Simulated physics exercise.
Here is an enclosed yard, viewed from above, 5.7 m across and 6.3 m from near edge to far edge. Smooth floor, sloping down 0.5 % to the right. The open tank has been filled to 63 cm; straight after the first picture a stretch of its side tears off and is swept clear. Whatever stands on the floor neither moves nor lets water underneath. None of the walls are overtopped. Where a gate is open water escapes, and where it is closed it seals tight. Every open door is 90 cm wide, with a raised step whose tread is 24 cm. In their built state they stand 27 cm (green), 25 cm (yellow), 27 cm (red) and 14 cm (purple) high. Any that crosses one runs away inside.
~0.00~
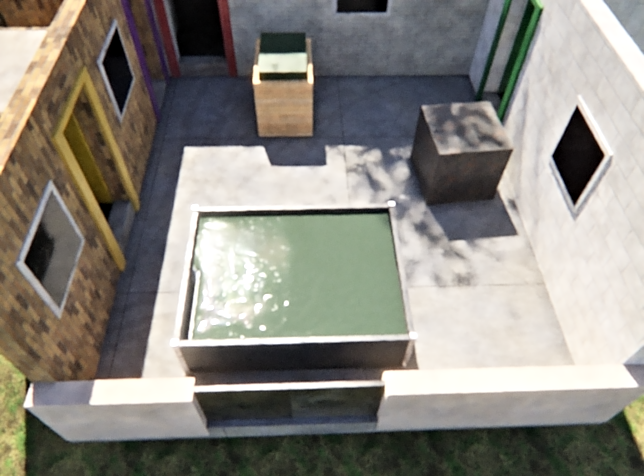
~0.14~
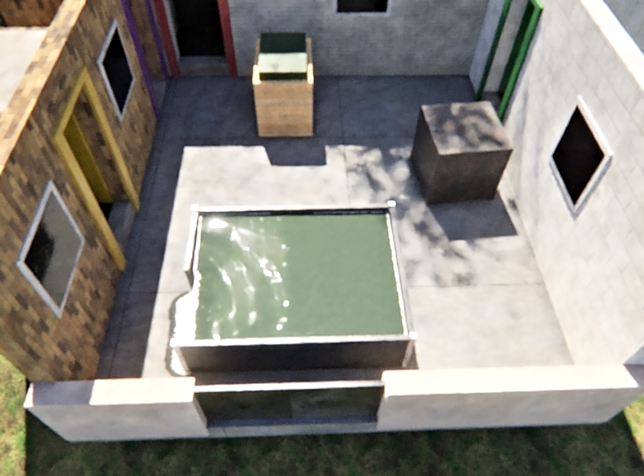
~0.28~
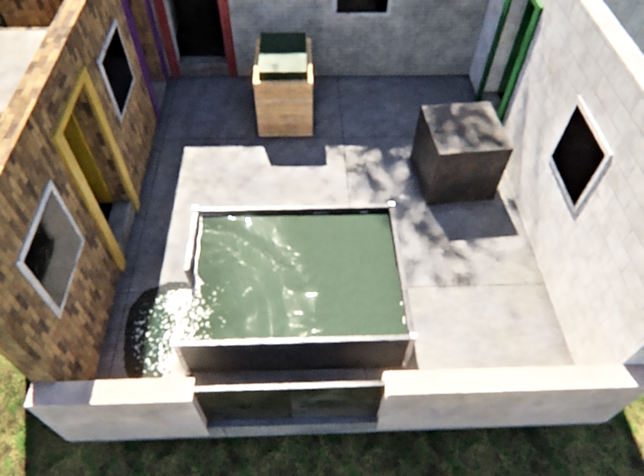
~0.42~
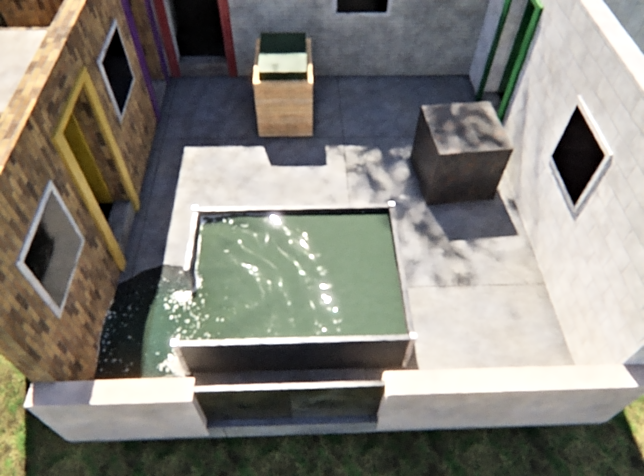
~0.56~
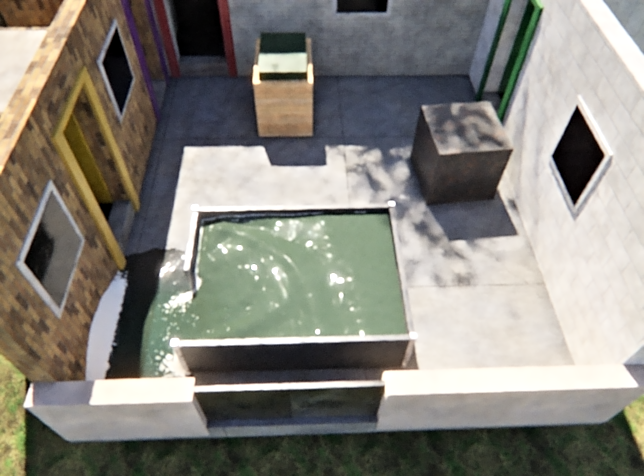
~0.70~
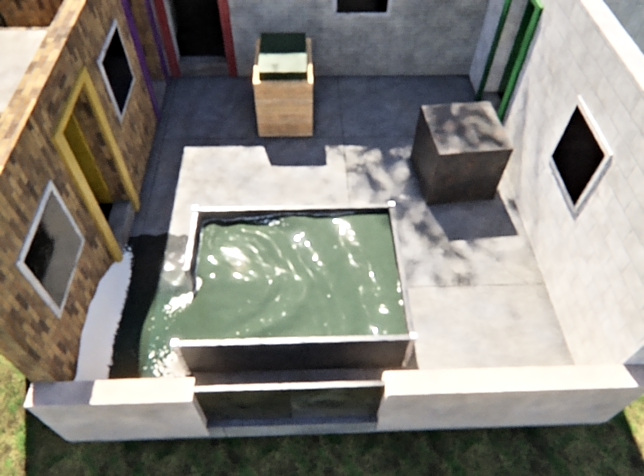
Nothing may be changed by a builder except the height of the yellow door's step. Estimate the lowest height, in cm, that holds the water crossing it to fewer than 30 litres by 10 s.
My estimate is 8 cm.
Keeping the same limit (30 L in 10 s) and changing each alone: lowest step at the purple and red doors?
You'd want some 12.5 cm at purple and some 15 cm at red.
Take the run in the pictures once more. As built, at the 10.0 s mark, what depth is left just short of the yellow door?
About 6.0 centimetres.
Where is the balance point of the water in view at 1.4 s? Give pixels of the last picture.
It lies near (254, 310) in the last picture.
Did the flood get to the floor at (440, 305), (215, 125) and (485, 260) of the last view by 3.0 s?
One by one: Clear, drenched, clear.
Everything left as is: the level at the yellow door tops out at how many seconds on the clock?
Around 2.2 seconds.
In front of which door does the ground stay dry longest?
That would be the green door.
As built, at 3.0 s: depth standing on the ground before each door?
Depths in cm: Green 0, yellow 14, red 15, purple 4.
After 1.4 s water covers 15 % of the floor, deepest (55 cm) near (92, 394); 11 cm at the yellow door, 0 litres in over its 25 cm step.
After 3.0 s water covers 50 % of the floor, deepest (36 cm) near (88, 410); 14 cm at the yellow door, 0 litres in over its 25 cm step.
After 10.0 s water covers 95 % of the floor, deepest (14 cm) near (168, 179); 6 cm at the yellow door, 0 litres in over its 25 cm step.
At the yellow door as built, the water arrived by 0.8 s and peaked near 14 cm at 2.2 s.
With a step of 6 cm, 57 litres would have come in within the 10 s; with 10 cm, 14 litres. So under 30 litres takes about 8 cm.
